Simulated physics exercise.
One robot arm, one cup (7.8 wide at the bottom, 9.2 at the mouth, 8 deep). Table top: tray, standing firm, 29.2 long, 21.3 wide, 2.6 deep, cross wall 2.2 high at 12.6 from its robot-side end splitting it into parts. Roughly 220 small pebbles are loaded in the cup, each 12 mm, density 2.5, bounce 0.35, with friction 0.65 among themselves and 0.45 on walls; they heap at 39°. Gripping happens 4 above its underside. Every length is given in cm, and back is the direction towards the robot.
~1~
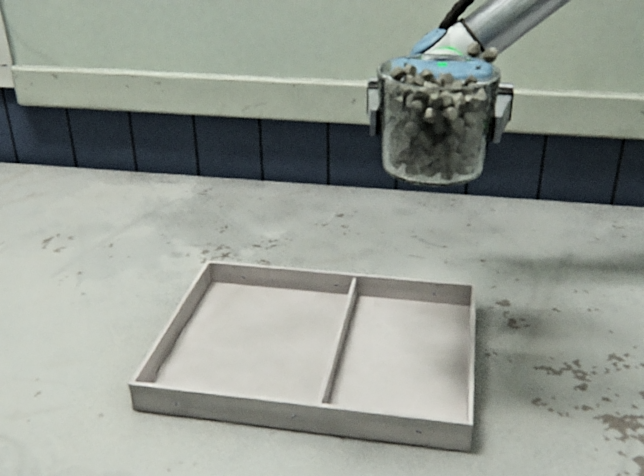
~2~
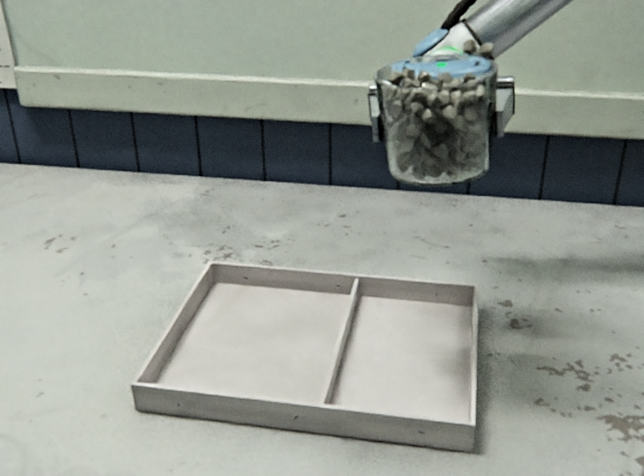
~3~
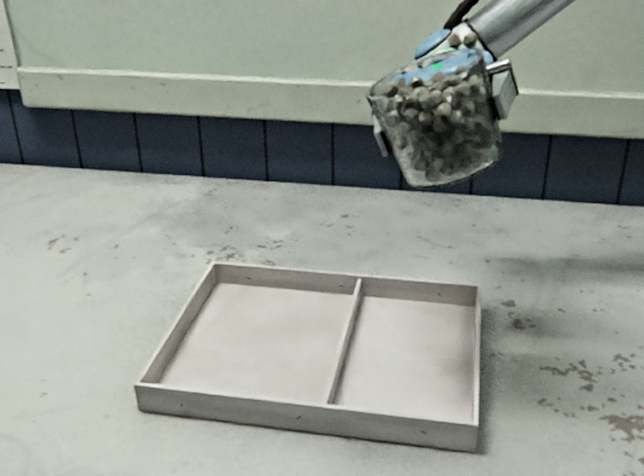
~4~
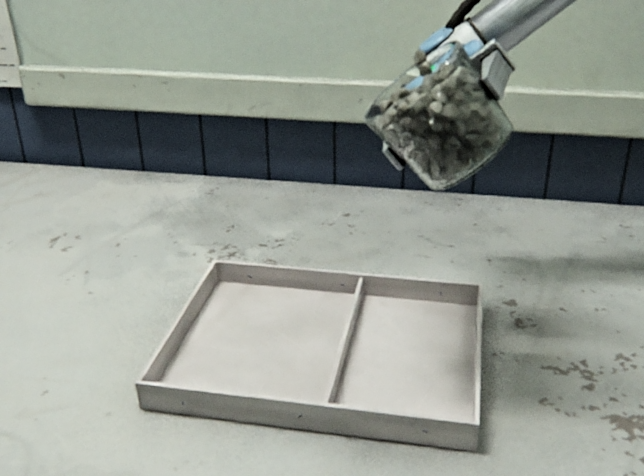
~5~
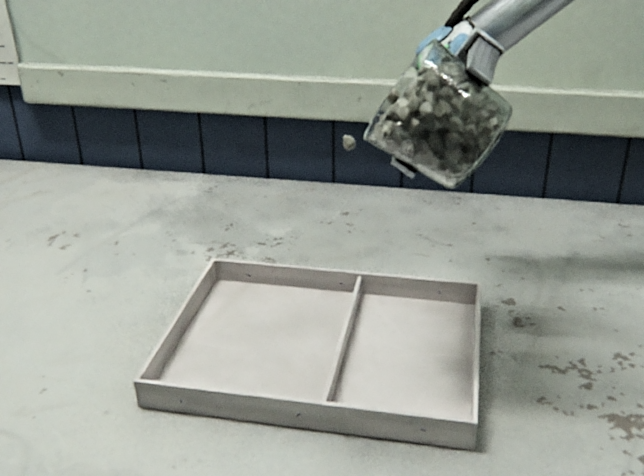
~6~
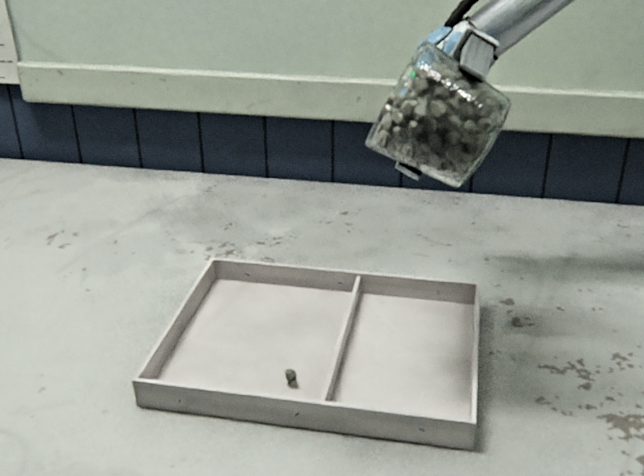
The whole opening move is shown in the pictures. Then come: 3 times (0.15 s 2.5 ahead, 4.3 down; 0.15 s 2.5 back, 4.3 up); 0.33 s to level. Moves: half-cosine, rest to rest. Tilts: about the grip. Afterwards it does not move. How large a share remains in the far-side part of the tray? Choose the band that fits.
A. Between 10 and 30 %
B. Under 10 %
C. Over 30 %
B.
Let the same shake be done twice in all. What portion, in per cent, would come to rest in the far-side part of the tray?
About 5 per cent in that case.
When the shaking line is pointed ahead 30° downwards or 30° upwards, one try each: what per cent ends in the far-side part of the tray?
I'd say close to 10 percent for the first and close to 45 percent for the second.
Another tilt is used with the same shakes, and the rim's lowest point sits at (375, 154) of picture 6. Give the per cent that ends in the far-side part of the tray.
About 15 percent.
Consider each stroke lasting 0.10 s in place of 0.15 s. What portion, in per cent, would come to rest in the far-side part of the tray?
That change gives some 20 percent.
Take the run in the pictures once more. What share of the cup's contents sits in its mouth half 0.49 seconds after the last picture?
Mouth half share: Roughly 50 %.
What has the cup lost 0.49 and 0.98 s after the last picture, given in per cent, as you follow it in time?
Taking the two times in order, I'd say 5 and then 5 per cent.
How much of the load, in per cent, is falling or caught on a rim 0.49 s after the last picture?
Logged share: Close to 1 per cent.
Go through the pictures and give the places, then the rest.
The cup middle at (435, 121), level; upper third of the load around (431, 95), from x 390 to 490, top at y 50; 220 in the cup, in the first frame.
The cup middle at (437, 122), tilted 6° forward; upper third of the load around (434, 97), from x 390 to 485, top at y 45, in the second frame.
The cup middle at (440, 122), tilted 21° forward; upper third of the load around (443, 97), from x 385 to 490, top at y 40, in the third frame.
The cup middle at (442, 121), tilted 41° forward; upper third of the load around (443, 96), from x 385 to 495, top at y 60, in the fourth frame.
The cup middle at (441, 120), tilted 56° forward; upper third of the load around (443, 97), from x 350 to 495, top at y 70; 219 in the cup, 1 in flight or on a rim, in the fifth frame.
The cup middle at (440, 120), tilted 62° forward; upper third of the load around (445, 97), from x 290 to 495, top at y 70; 219 in the cup, 1 in the far-side part, in the sixth frame.
Then, 0.49 s on, tilted 62° forward, highest piece 25 above the table; 213 in the cup, 5 in the far-side part, 2 in flight or on a rim.
Then, 0.98 s on, tilted 53° forward, highest piece 28 above the table; 211 in the cup, 8 in the far-side part, 1 in flight or on a rim.
Then, 1.43 s on, level, highest piece 29 above the table; 211 in the cup, 9 in the far-side part.
Then, 2.48 s on, level, highest piece 29 above the table; 211 in the cup, 9 in the far-side part.
In the end, 211 in the cup, 9 in the far-side part. That is 4 % in the far-side part of the tray.
